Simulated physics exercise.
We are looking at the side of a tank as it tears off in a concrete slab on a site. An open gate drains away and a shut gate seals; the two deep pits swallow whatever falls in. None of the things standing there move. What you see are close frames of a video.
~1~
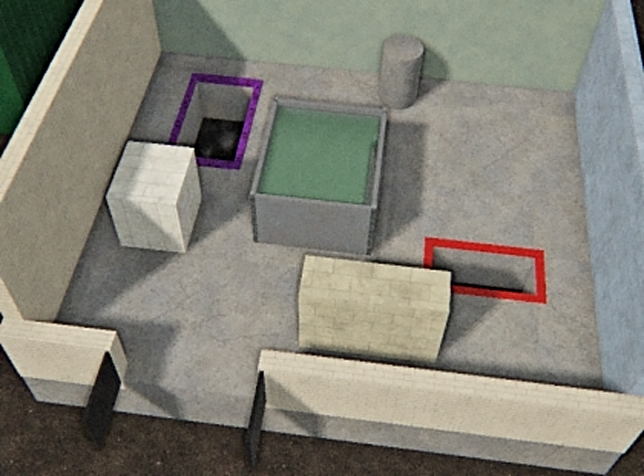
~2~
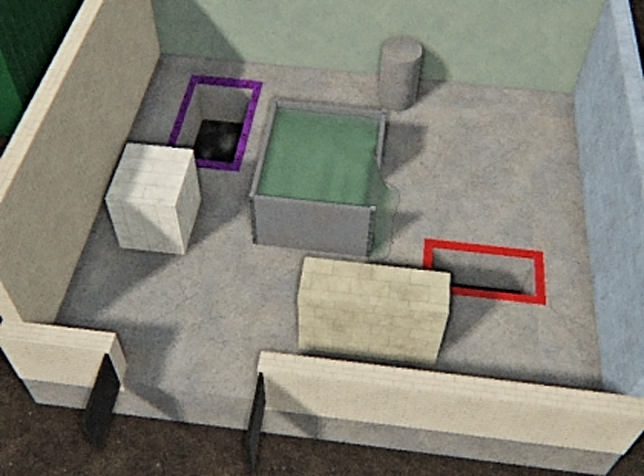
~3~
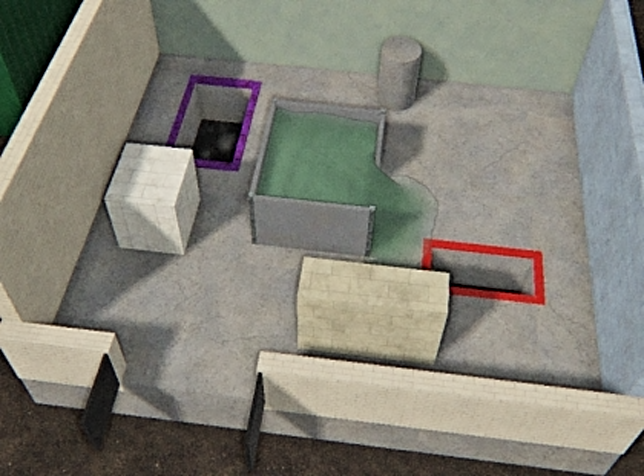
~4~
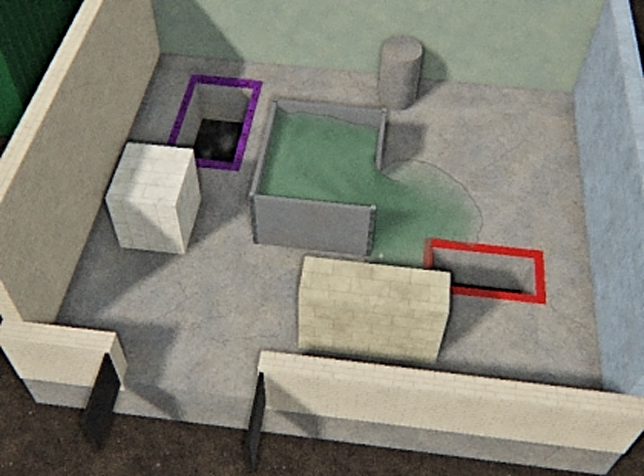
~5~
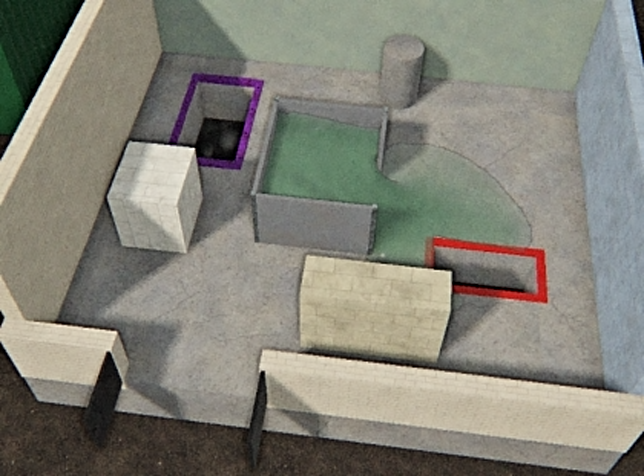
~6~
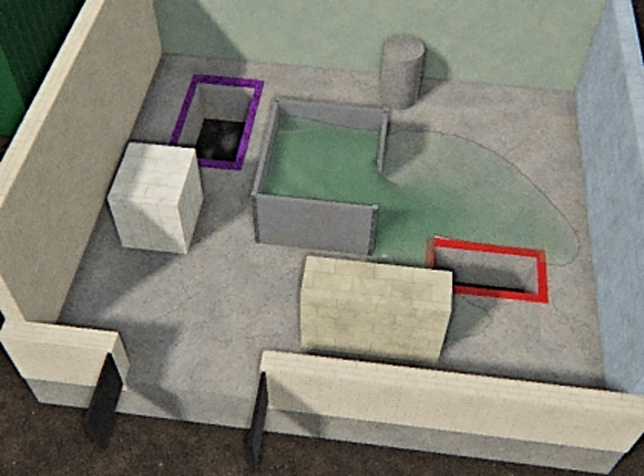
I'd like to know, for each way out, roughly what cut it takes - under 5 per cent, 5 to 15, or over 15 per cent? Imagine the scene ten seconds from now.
The gate takes under 5 per cent. The red pit takes over 15 per cent. The purple pit takes under 5 per cent.
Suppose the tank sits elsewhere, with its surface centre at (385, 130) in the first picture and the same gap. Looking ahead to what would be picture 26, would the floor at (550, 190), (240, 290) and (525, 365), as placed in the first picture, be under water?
Outcome, in sequence: Wetted, unwetted, wetted.
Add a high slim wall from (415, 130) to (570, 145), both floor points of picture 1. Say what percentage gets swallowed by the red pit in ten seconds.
Share, red pit - 55 in a hundred.
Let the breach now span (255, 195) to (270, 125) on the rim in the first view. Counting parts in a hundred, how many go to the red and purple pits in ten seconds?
Shares: Red at 2 percent, purple at 20 percent.
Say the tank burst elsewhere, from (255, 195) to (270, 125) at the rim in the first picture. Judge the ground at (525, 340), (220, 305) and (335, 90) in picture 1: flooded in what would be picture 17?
In turn: Clear, wet, clear.
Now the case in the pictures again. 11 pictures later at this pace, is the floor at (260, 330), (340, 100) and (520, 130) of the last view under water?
In turn, the three spots are high and dry, high and dry and soaked.
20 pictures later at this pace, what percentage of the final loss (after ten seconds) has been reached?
Around 60 percent.
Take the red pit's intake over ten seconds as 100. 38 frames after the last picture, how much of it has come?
Something like 80 in a hundred.
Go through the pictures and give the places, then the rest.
Still water in the tank at (322, 155), in the first picture.
The front is at (387, 187), out from the gap at (372, 206), in the second picture.
Water pours out at (371, 207) and has run to (427, 194), in the third picture.
Water pours out at (371, 207) and has run to (477, 218), in the fourth picture.
Water pours out at (373, 206) and has run to (525, 228), in the fifth picture.
Water pours out at (373, 207) and has run to (571, 250), in the sixth picture.
A moment on, water covers 30 % of the floor; the gate 0 %, the red pit 16 %, the purple pit 0 %.
Next, water covers 35 % of the floor; the gate 0 %, the red pit 24 %, the purple pit 0 %.
Then, water covers 45 % of the floor; the gate 0 %, the red pit 31 %, the purple pit 0 %.
Later, water covers 70 % of the floor; the gate 0 %, the red pit 40 %, the purple pit 0 %.
In the end, water covers 90 % of the floor; the gate 1 %, the red pit 50 %, the purple pit 1 %.
